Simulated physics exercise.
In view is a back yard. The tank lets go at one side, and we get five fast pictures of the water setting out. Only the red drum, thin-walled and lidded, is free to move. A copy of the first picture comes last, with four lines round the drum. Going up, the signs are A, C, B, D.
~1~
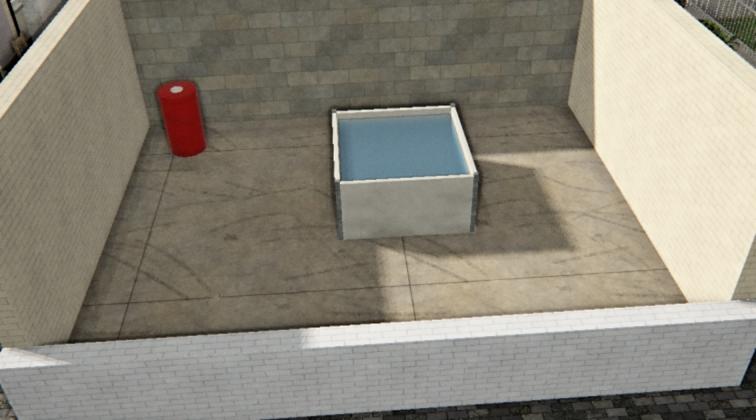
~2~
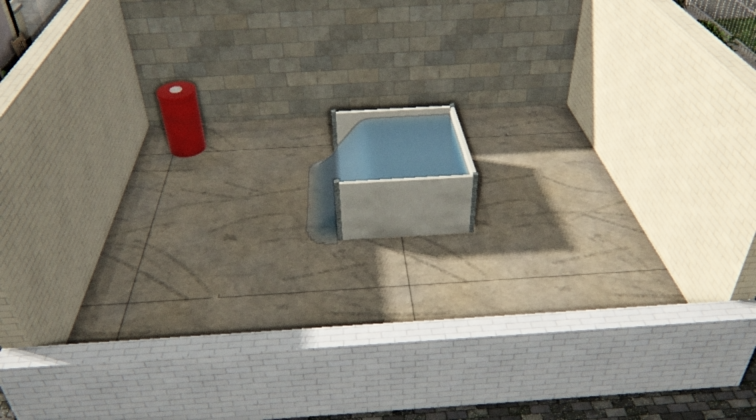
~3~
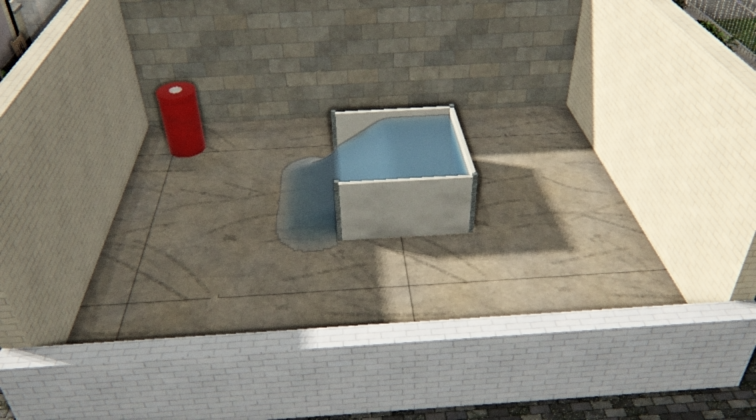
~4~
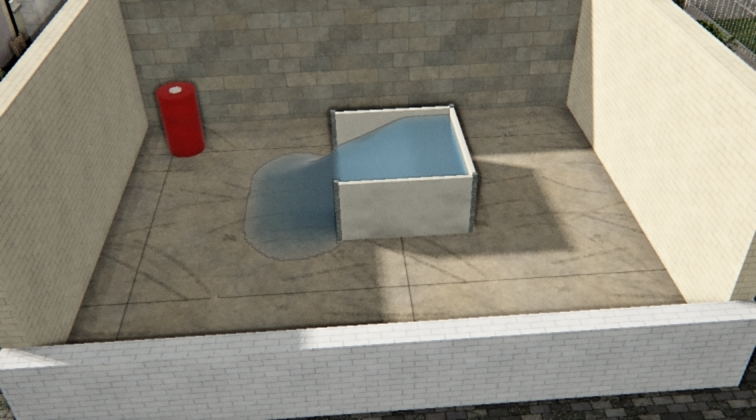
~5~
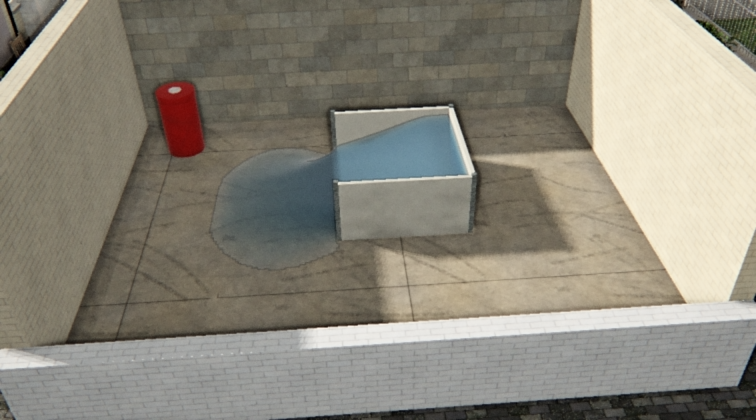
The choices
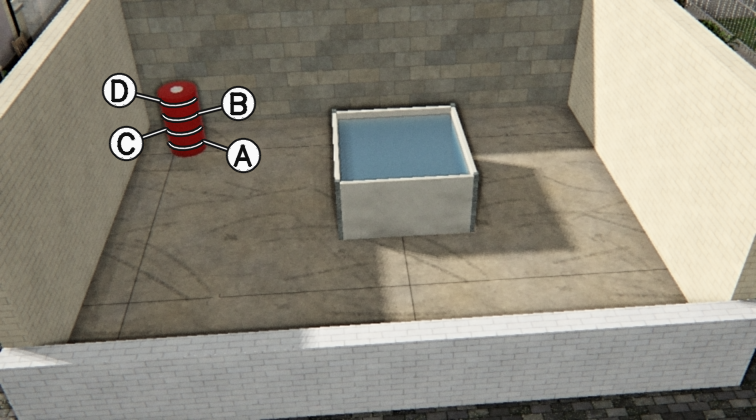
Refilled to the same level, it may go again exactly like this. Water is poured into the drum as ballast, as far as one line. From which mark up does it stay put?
Take C.
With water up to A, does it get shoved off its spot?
Yes, it does.
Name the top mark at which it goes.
It is A.
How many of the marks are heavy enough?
Three of the four.
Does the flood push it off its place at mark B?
No.
In white, A at (184, 148); B at (178, 120); C at (181, 134); D at (175, 105); from the bottom up A, C, B, D.
If A is chosen, it is pushed about its own width away.
If B is chosen, it does not move.
If C is chosen, it does not move.
If D is chosen, it does not move.
